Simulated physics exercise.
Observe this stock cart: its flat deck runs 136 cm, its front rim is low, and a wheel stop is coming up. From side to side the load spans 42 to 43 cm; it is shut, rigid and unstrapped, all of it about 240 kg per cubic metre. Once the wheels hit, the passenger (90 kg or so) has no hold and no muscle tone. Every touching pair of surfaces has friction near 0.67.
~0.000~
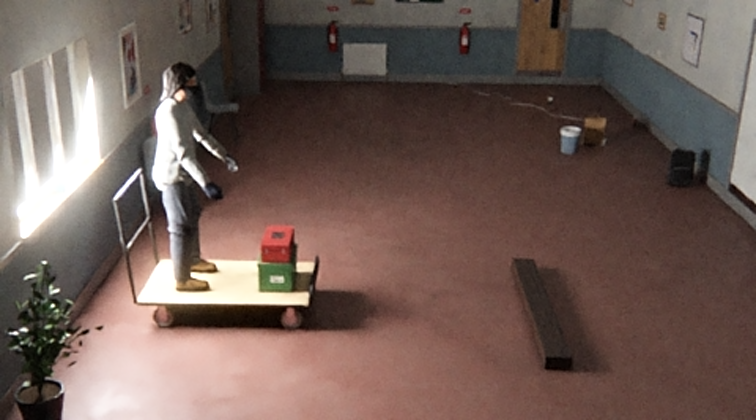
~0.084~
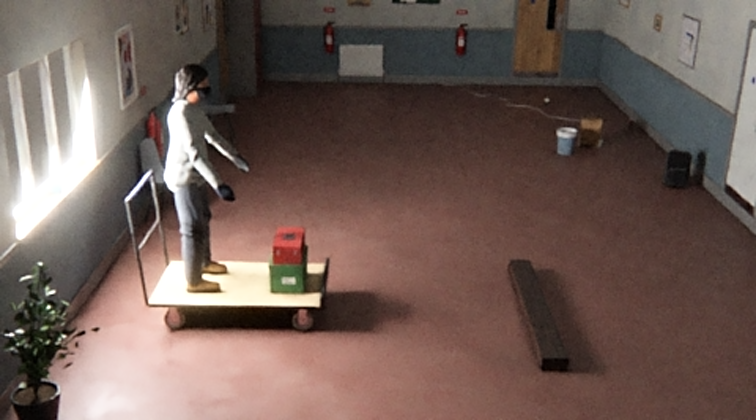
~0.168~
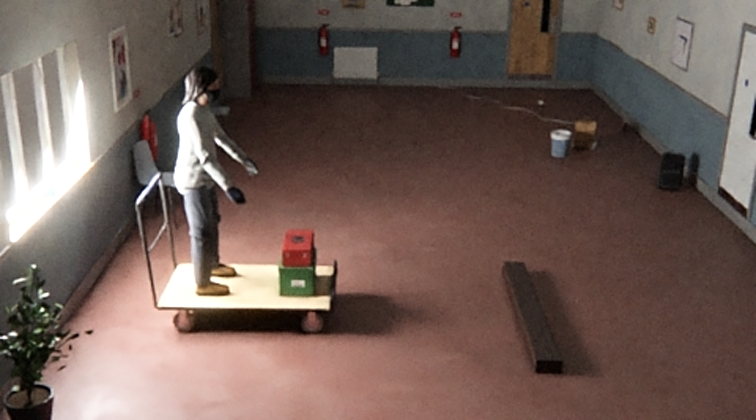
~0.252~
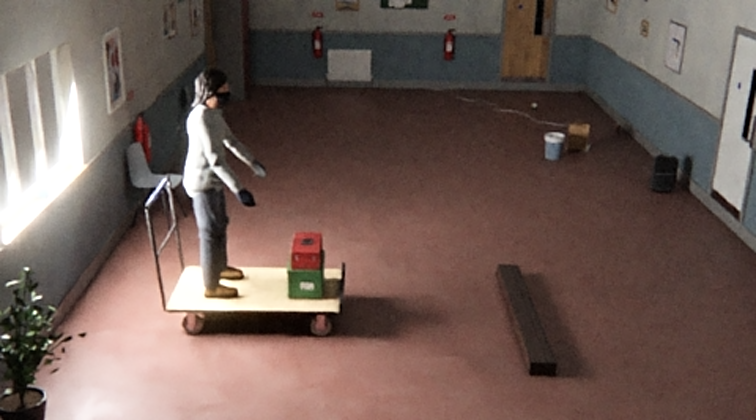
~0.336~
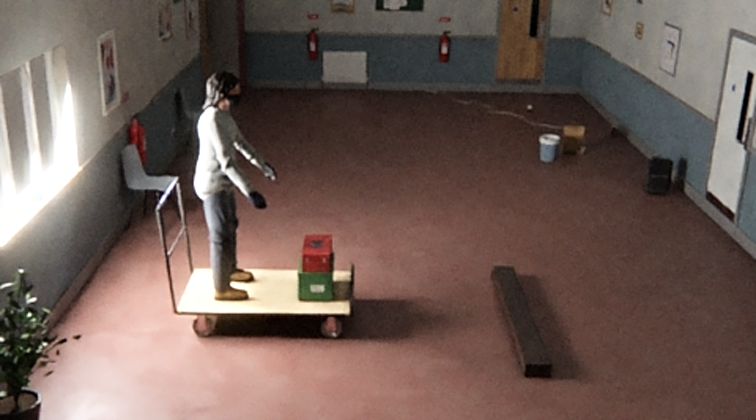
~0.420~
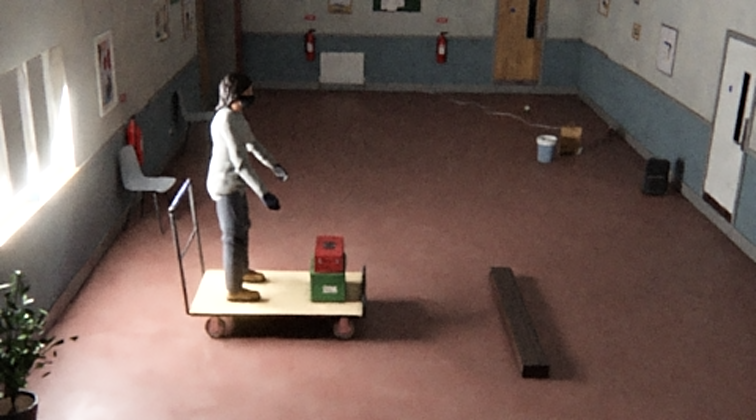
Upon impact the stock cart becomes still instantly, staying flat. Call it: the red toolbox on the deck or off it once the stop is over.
On.
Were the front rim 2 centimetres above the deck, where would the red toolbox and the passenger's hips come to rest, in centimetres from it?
Red 20 behind, hips 70 behind.
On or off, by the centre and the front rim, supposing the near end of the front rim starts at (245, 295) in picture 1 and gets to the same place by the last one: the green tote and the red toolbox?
Then green still riding, red dropped.
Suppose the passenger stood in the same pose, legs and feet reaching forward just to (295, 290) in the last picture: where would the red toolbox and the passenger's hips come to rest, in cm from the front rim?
Red 20 past, hips 90 past.
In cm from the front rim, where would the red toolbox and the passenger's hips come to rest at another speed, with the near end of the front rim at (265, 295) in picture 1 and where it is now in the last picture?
In that case red 100 past, hips 50 past.
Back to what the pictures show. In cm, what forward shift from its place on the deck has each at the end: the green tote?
Green 15.
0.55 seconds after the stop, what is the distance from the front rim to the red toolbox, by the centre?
Some 15 cm behind it.
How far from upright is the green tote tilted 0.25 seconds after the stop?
It leans roughly 0° away from upright.
After 1.29 s the deck stops.
After 1.84 s the red toolbox is 13 cm behind the rim, tilted 0°, near (504, 257) in the last picture's view.
After 2.29 s the red toolbox is 14 cm behind the rim, tilted 5°, near (503, 256) in the last picture's view.
At rest, 3.4 s, nothing is past the rim; behind it, green tote, red toolbox and the passenger's hips.
